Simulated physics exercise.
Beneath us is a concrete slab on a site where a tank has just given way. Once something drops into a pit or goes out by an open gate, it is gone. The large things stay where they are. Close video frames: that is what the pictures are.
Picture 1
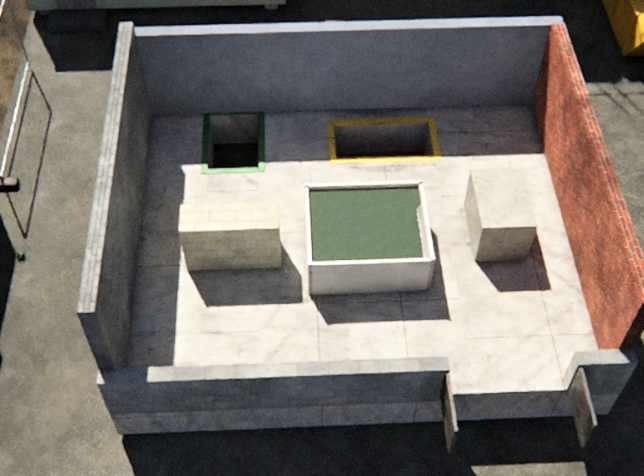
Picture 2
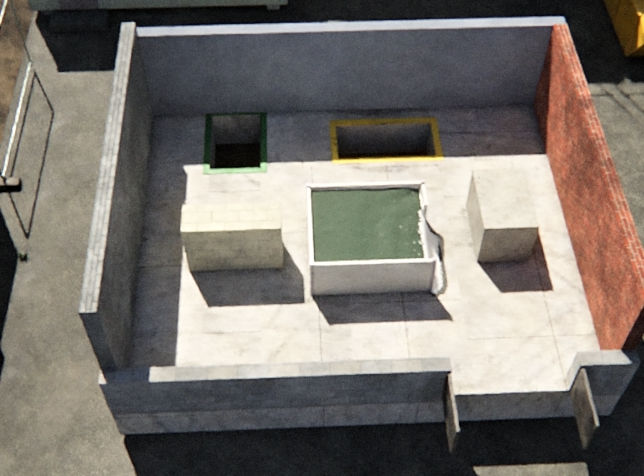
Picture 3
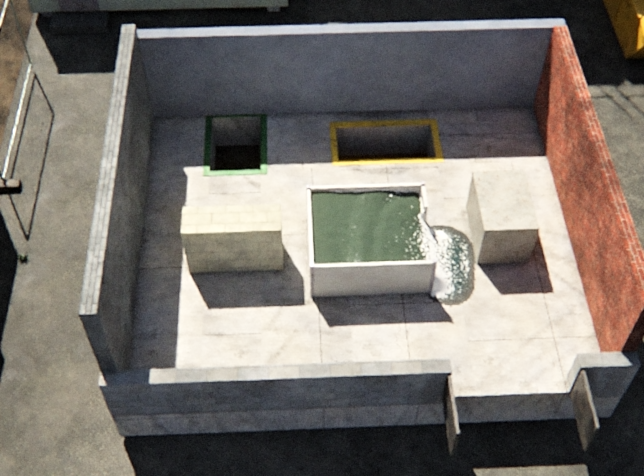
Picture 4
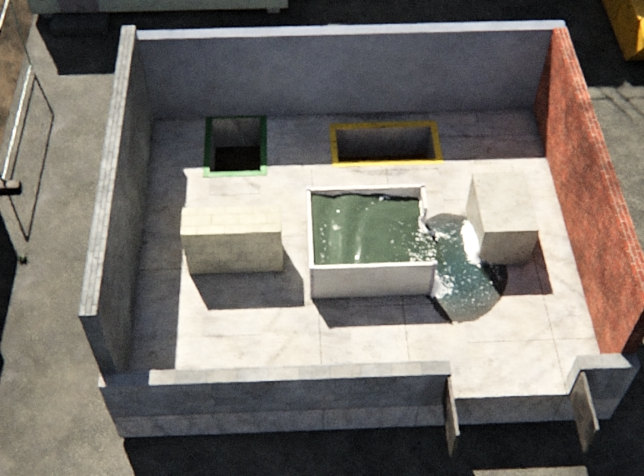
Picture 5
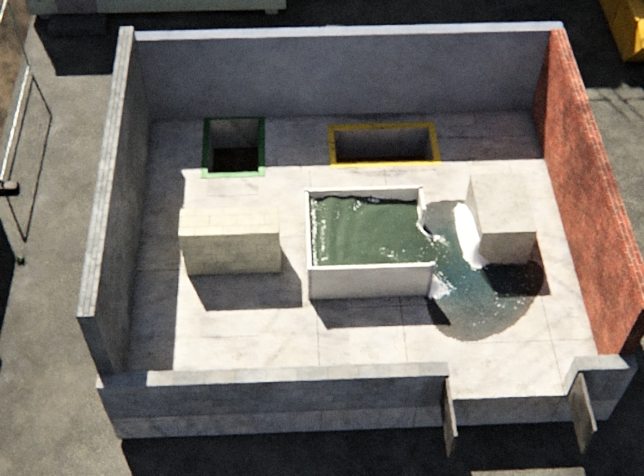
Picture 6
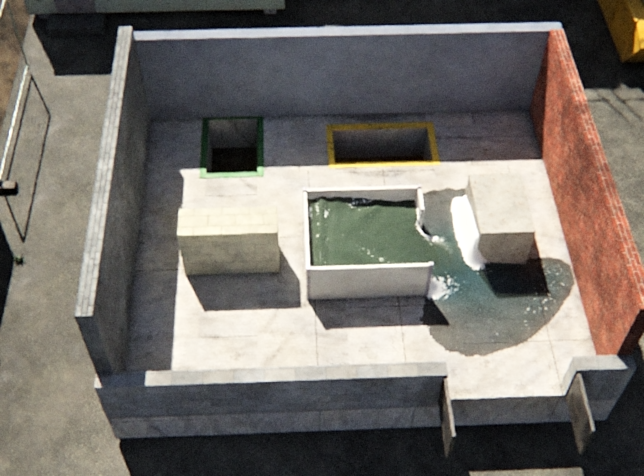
Green water broke out through the right side of a white-walled open tank, splashed onto the pale floor, and spread in a widening dark pool around the block to the right.
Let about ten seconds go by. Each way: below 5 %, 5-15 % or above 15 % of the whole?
Gate - above 15 %, yellow pit - above 15 %, green pit - below 5 %.
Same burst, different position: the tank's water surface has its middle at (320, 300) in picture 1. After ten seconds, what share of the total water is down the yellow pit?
Roughly, in per cent: Yellow 15.
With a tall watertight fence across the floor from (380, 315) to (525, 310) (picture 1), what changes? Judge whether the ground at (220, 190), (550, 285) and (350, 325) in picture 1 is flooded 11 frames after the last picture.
In the order given, the spots are spared, swamped and spared.
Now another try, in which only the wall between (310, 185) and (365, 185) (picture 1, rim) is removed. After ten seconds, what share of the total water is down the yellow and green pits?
Estimates in per cent: Yellow 40, green 35.
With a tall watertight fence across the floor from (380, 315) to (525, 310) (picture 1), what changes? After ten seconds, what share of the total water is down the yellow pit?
Result, yellow pit: Some 35 percent of the total.
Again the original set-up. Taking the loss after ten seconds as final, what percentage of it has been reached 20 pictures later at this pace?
Roughly 35 percent.
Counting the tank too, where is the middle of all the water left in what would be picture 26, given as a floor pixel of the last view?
Close to (454, 263), I reckon.
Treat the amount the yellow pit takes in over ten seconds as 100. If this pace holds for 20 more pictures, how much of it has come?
35 %.
A moment on, water covers 25 % of the floor; the gate 0 %, the yellow pit 1 %, the green pit 0 %.
Next, water covers 30 % of the floor; the gate 3 %, the yellow pit 4 %, the green pit 0 %.
Then, water covers 40 % of the floor; the gate 13 %, the yellow pit 10 %, the green pit 0 %.
Later, water covers 40 % of the floor; the gate 27 %, the yellow pit 16 %, the green pit 0 %.
In the end, water covers 40 % of the floor; the gate 37 %, the yellow pit 26 %, the green pit 1 %.
